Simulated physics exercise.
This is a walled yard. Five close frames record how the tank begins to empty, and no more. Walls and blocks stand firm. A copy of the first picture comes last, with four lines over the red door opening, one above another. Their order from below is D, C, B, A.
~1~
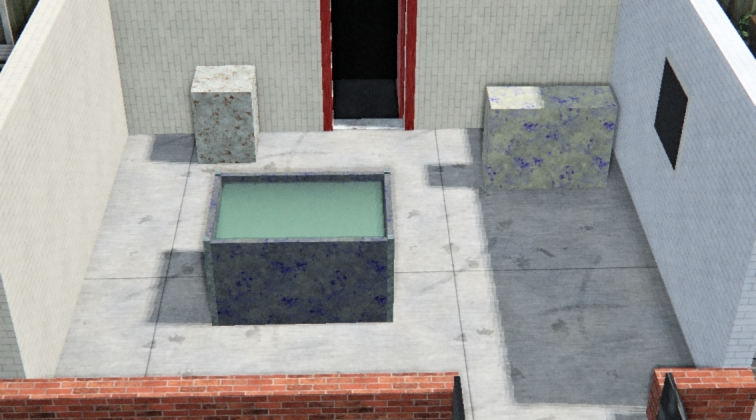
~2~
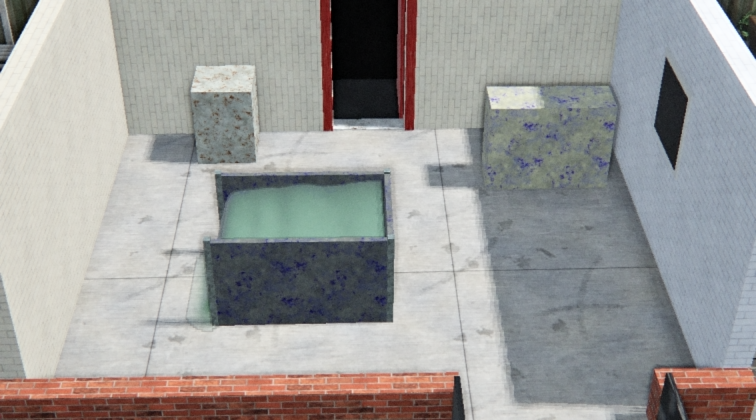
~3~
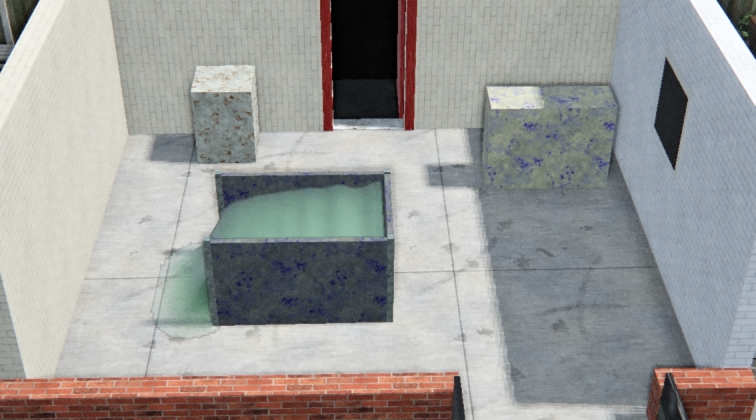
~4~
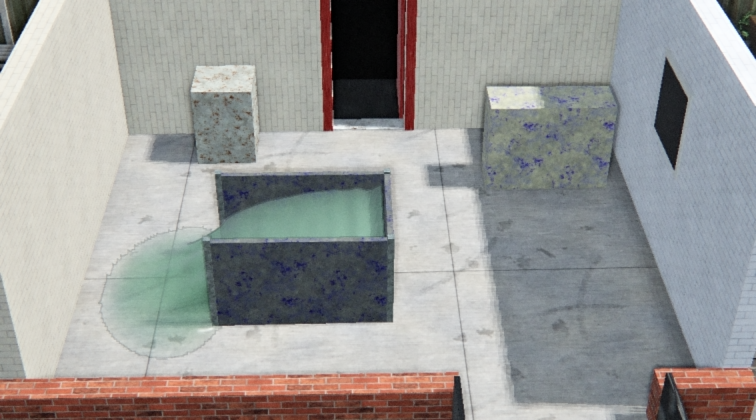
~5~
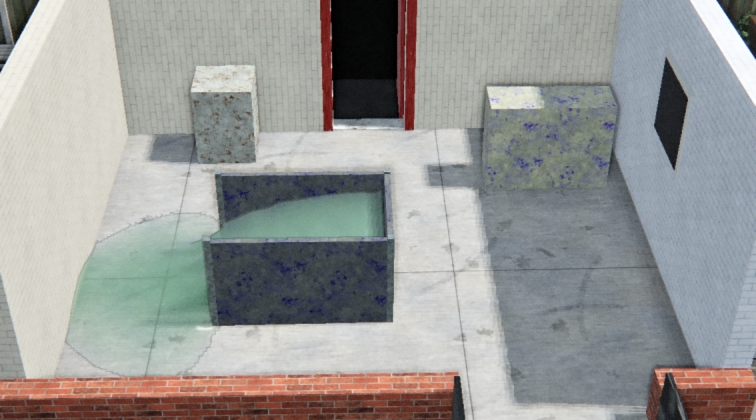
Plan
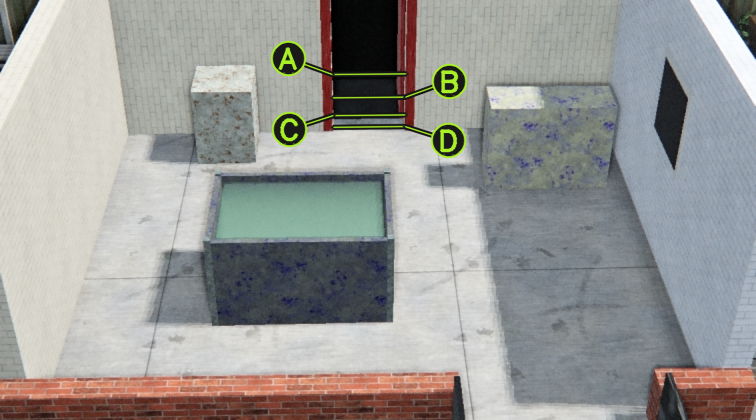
In a walled yard, green water pours from a tank's left side and spreads across the ground.
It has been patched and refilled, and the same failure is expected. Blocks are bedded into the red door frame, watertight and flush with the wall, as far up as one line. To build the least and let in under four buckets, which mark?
D will do.
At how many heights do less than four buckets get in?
All four.
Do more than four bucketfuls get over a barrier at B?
No, not at all.
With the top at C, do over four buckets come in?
No, not at all.
In lime, A at (369, 74); B at (369, 97); C at (369, 115); D at (369, 126); from the bottom up D, C, B, A.
If A is chosen, nothing gets over.
If B is chosen, nothing gets over.
If C is chosen, nothing gets over.
If D is chosen, a bucket or two gets in.
